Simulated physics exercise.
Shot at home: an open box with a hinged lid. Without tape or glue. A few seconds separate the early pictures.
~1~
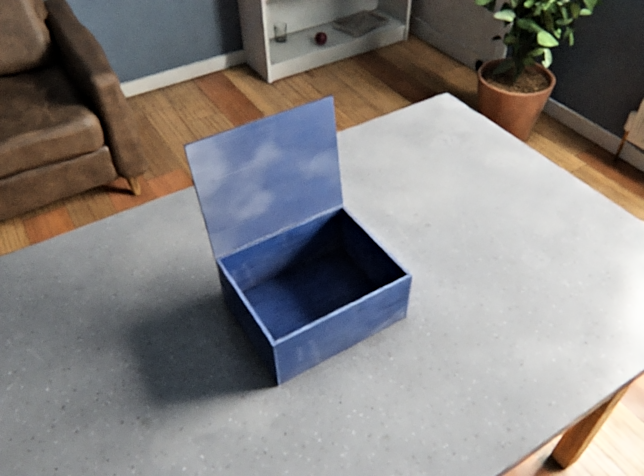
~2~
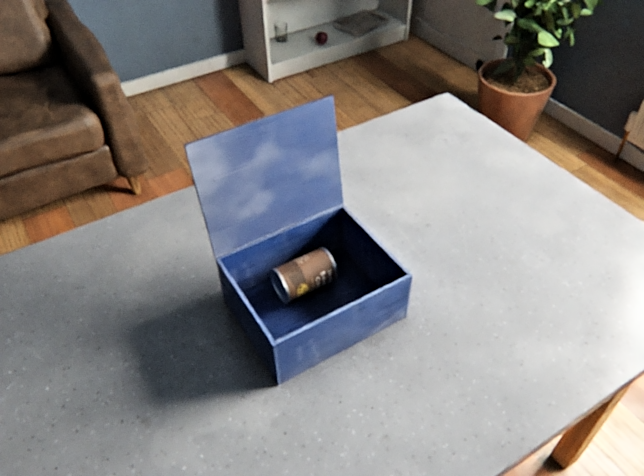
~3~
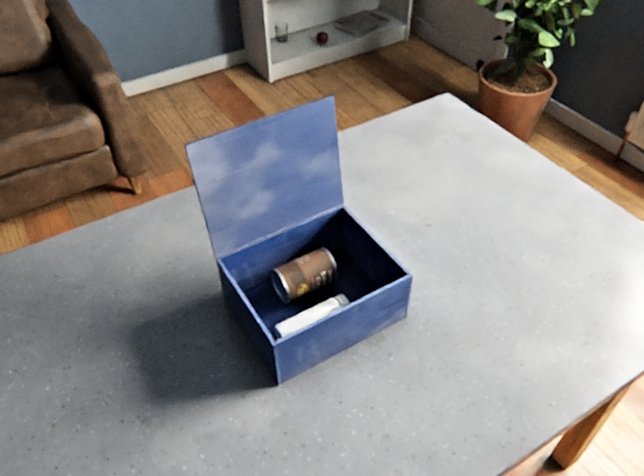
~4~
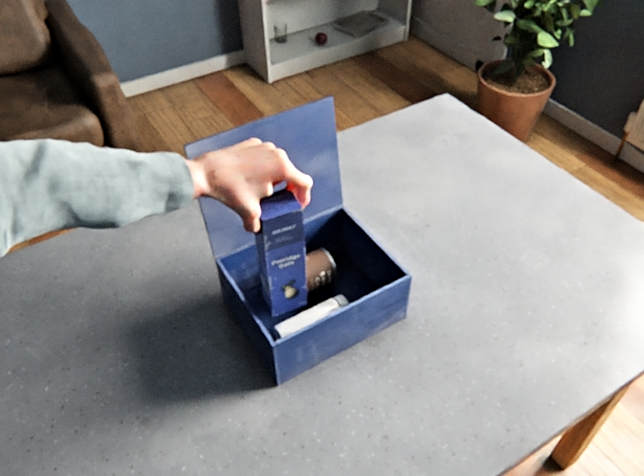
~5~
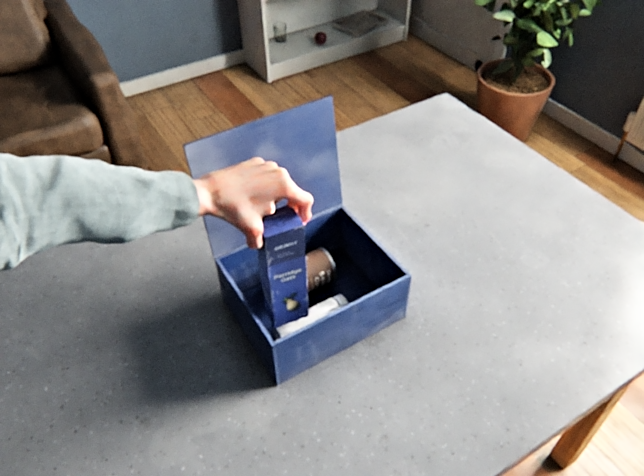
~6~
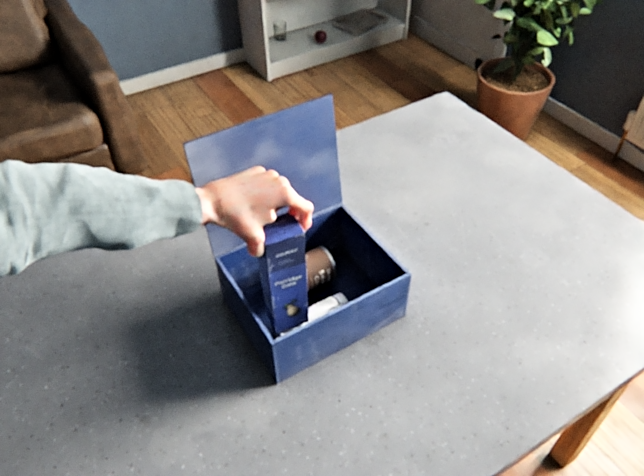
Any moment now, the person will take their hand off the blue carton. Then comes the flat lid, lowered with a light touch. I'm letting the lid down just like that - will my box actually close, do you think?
Seems the lid is blocked.
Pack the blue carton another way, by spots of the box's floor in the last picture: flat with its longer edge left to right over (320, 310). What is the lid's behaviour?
Well, in that case it fits down fine.
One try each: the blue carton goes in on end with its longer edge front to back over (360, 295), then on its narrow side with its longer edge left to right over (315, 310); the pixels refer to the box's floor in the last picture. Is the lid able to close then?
Case one: Lid left up; case two: Lid down.
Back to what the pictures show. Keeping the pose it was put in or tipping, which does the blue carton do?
In the end, it winds up askew.
Then, 0.40 s past the last view, blue carton rocked 50° from its first pose near (273, 270); white shaker displaced about its own width.
Then, 0.50 s past the last view, blue carton rocked 62° from its first pose near (279, 274); white shaker displaced about its own width.
Then, 1.60 s past the last view, lid 79° above the rim; blue carton rocked 62° from its first pose near (279, 274); white shaker displaced about its own width.
Finally, lid 79° above the rim; down or leaning hard in the box, blue carton; the other 2 still in place. Final places as the last picture's camera would see them, blue carton near (278, 273).
